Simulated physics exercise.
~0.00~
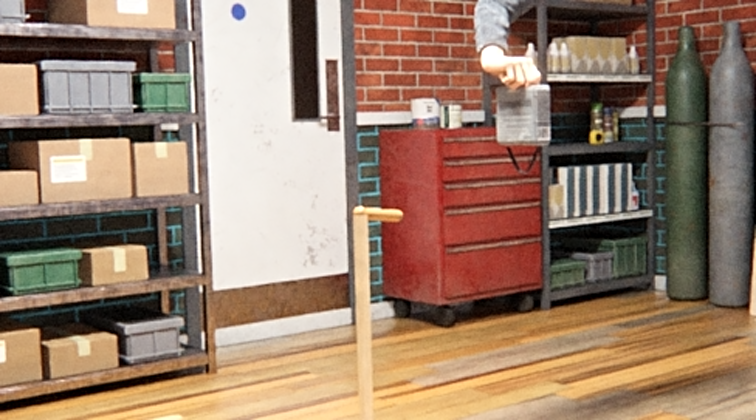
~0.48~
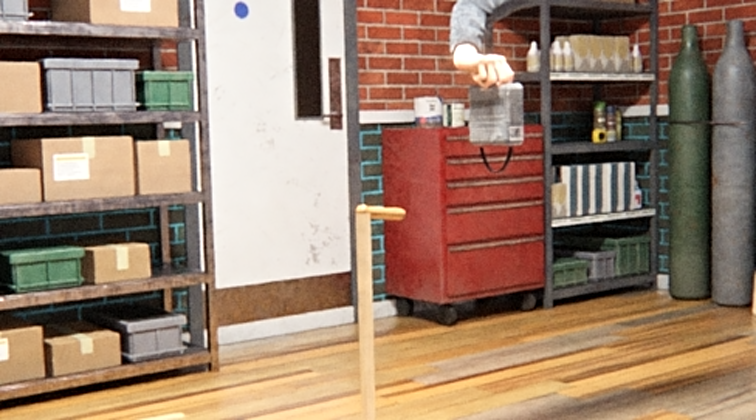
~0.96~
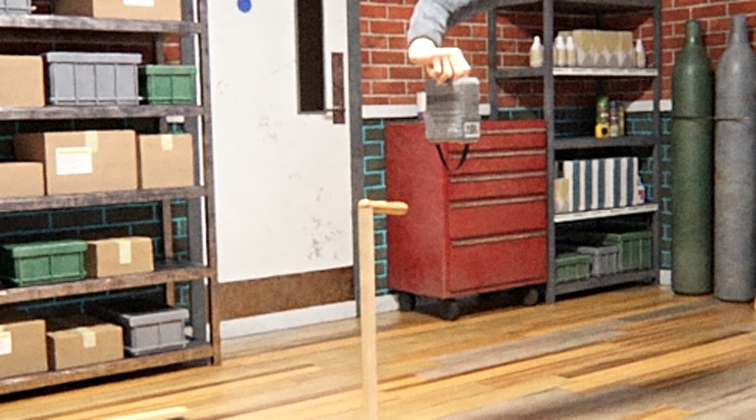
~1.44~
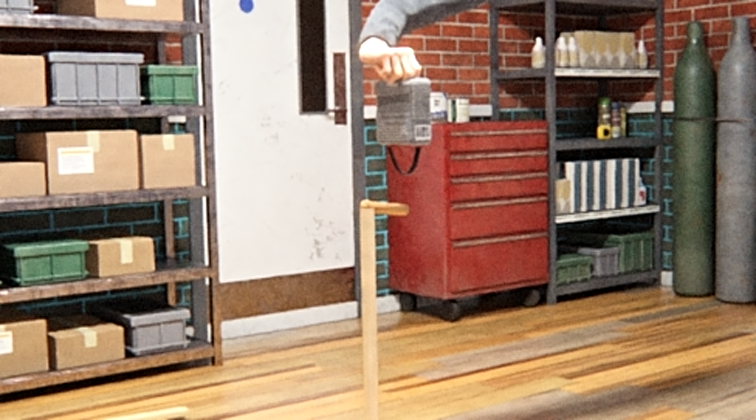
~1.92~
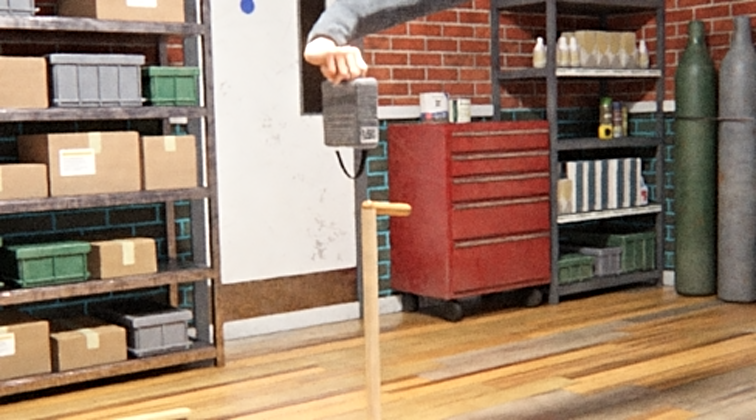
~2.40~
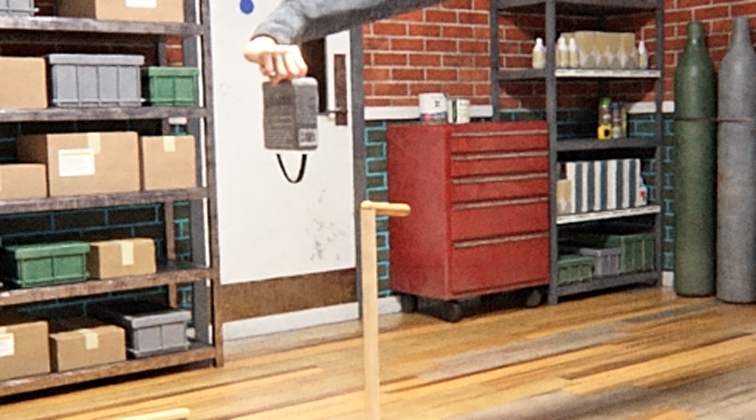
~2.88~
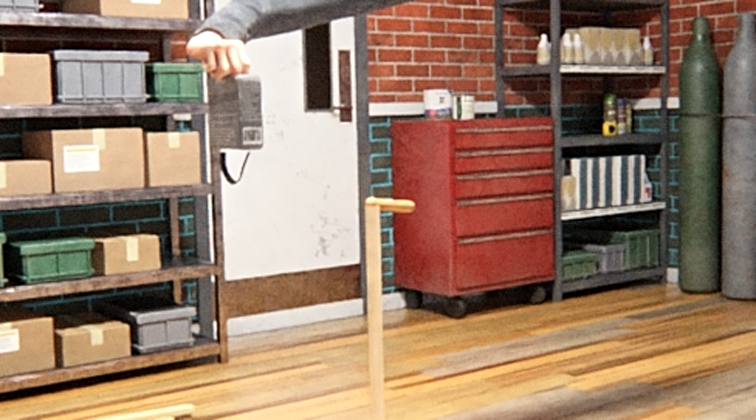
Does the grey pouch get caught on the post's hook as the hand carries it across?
No, the pouch passes above the hook and comes away clean, with its loop still hanging freely below it on the left side of the post.
